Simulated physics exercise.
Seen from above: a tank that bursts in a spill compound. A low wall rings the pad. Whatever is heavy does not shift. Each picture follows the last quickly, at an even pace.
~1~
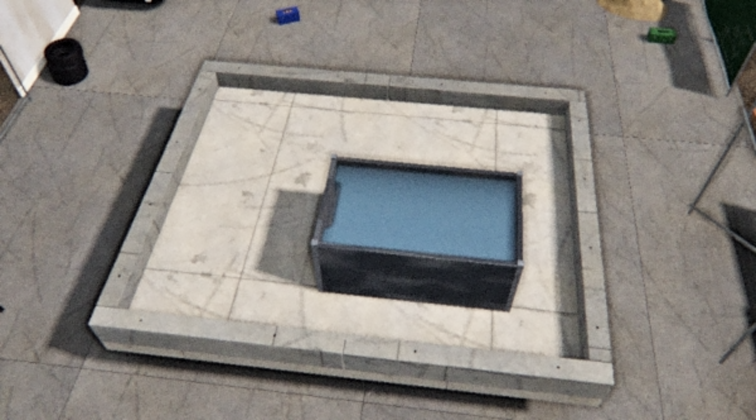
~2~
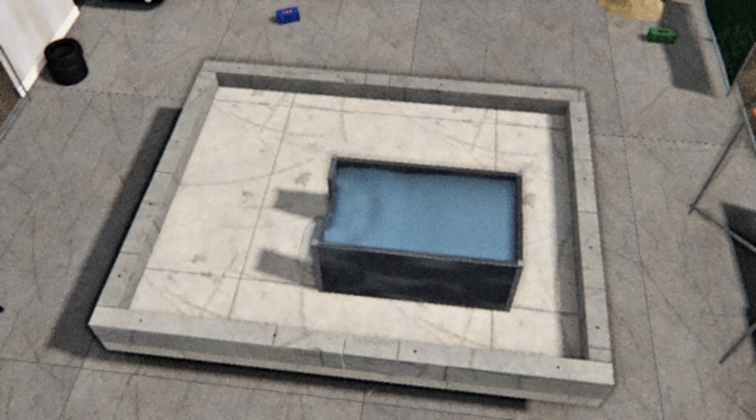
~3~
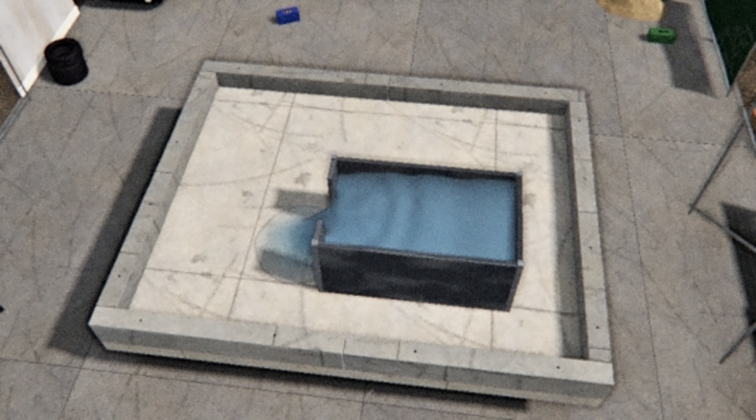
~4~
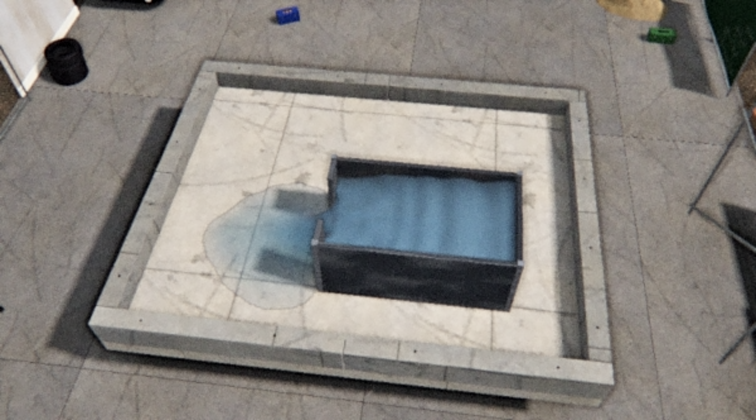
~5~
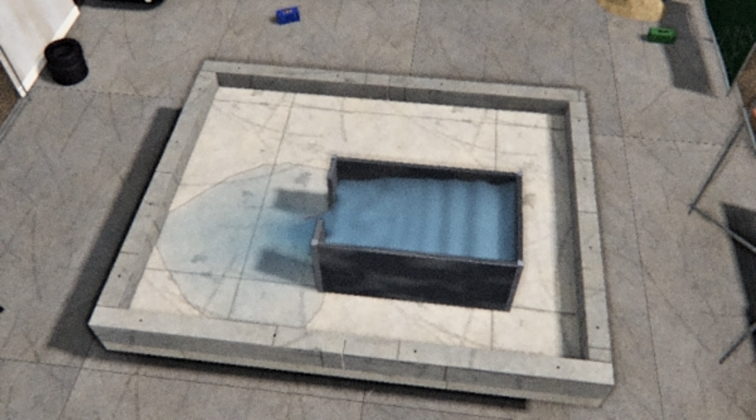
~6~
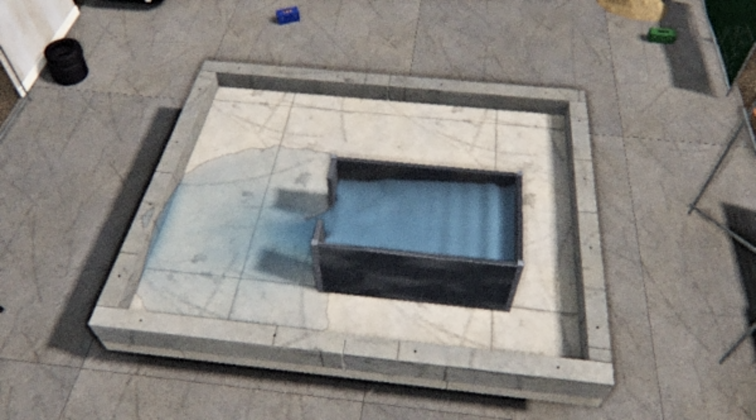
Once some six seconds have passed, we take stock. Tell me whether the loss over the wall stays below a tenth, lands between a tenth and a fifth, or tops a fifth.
The loss stays below a tenth.
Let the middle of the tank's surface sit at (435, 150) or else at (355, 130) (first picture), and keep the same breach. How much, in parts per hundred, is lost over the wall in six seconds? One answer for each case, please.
Note: Try one close to 2 in a hundred, try two close to 6.
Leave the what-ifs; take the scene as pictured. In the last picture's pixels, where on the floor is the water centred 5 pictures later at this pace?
Close to (340, 246), I reckon.
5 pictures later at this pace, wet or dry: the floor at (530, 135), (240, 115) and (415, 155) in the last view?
Spared, submerged, spared.
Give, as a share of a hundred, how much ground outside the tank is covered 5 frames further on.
Some 40 in a hundred.
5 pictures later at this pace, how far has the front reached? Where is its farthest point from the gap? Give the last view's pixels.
The farthest wet spot is near (220, 88).
A moment on, water covers 35 % of the floor; the low wall has let 0 % over.
Next, water covers 35 % of the floor; the low wall has let 0 % over.
Then, water covers 40 % of the floor; the low wall has let 3 % over.
Later, water covers 75 % of the floor; the low wall has let 3 % over.
In the end, water covers 85 % of the floor; the low wall has let 3 % over.
